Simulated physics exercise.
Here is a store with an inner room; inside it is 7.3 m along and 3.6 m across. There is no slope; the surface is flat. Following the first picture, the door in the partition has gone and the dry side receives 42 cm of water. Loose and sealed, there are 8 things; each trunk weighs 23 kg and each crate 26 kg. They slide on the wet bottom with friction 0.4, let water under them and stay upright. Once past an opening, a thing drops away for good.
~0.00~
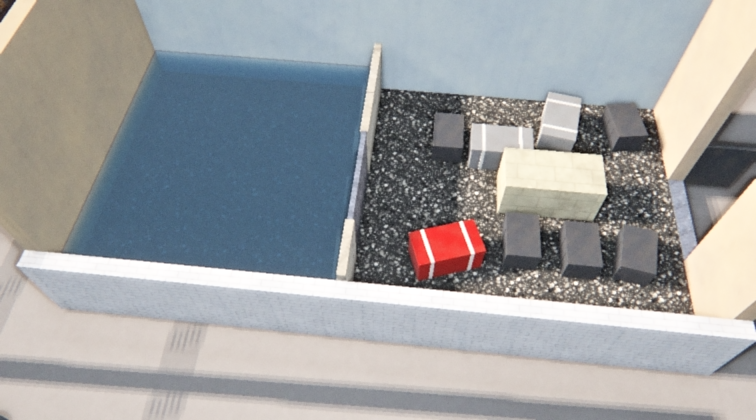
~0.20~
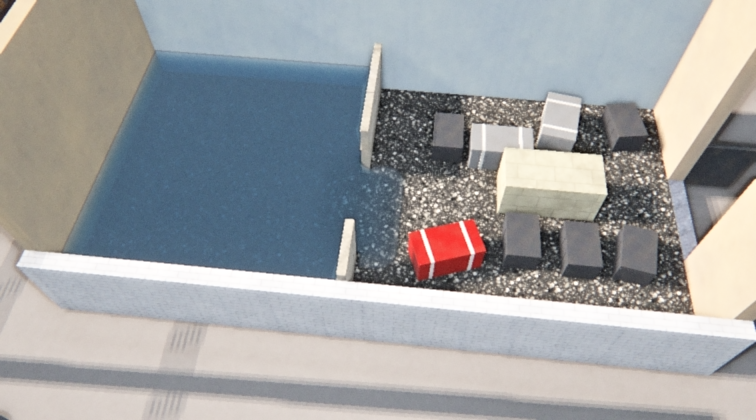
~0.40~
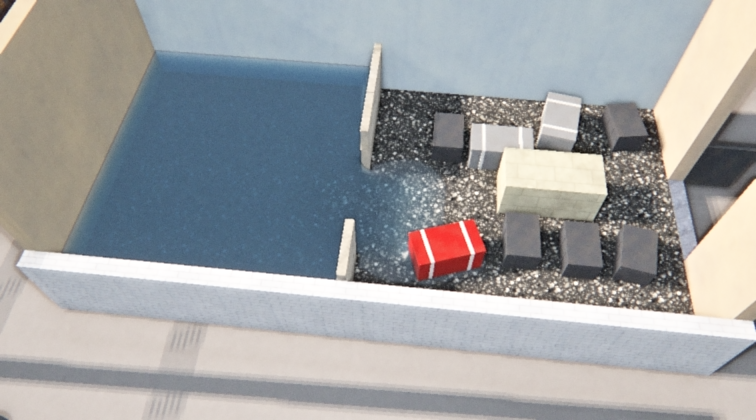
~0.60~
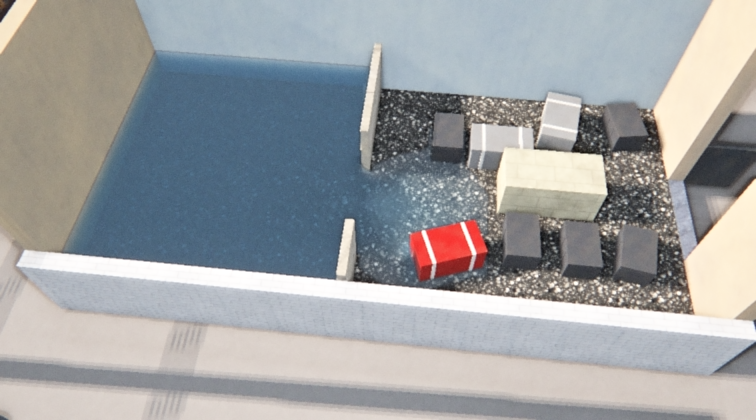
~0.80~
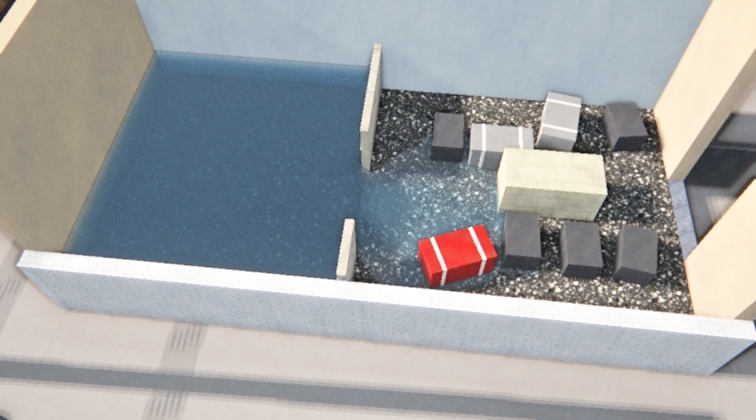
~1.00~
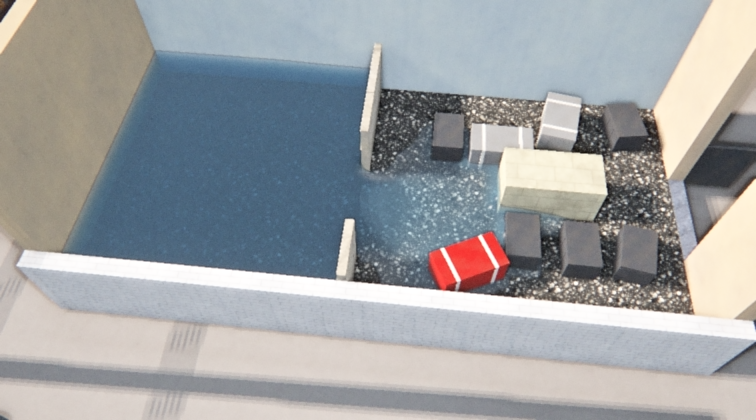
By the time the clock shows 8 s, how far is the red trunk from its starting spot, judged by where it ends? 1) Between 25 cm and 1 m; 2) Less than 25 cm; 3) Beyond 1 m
(3) Beyond 1 m.
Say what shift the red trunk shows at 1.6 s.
I'd guess some 100 cm by then.
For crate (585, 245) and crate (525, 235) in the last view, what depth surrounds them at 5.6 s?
First about 21 cm, second about 19 cm.
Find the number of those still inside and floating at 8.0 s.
It comes to 6 of them.
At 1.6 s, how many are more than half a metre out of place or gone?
By my reckoning, 1.
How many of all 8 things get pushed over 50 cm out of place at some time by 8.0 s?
My count gives 7.
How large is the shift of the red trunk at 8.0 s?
Distance: Near 250 cm.
After 1.6 s the red trunk is near (509, 291), 0.9 m from its start, aground; 0 of 8 are out; 0 afloat.
After 3.6 s the red trunk is near (572, 292), 1.5 m from its start, afloat; 0 of 8 are out; 4 afloat.
After 5.6 s the red trunk is near (593, 271), 1.6 m from its start, afloat; 1 of 8 are out; 6 afloat.
After 8.0 s the red trunk is near (644, 213), 2.4 m from its start, afloat; 2 of 8 are out; 6 afloat.
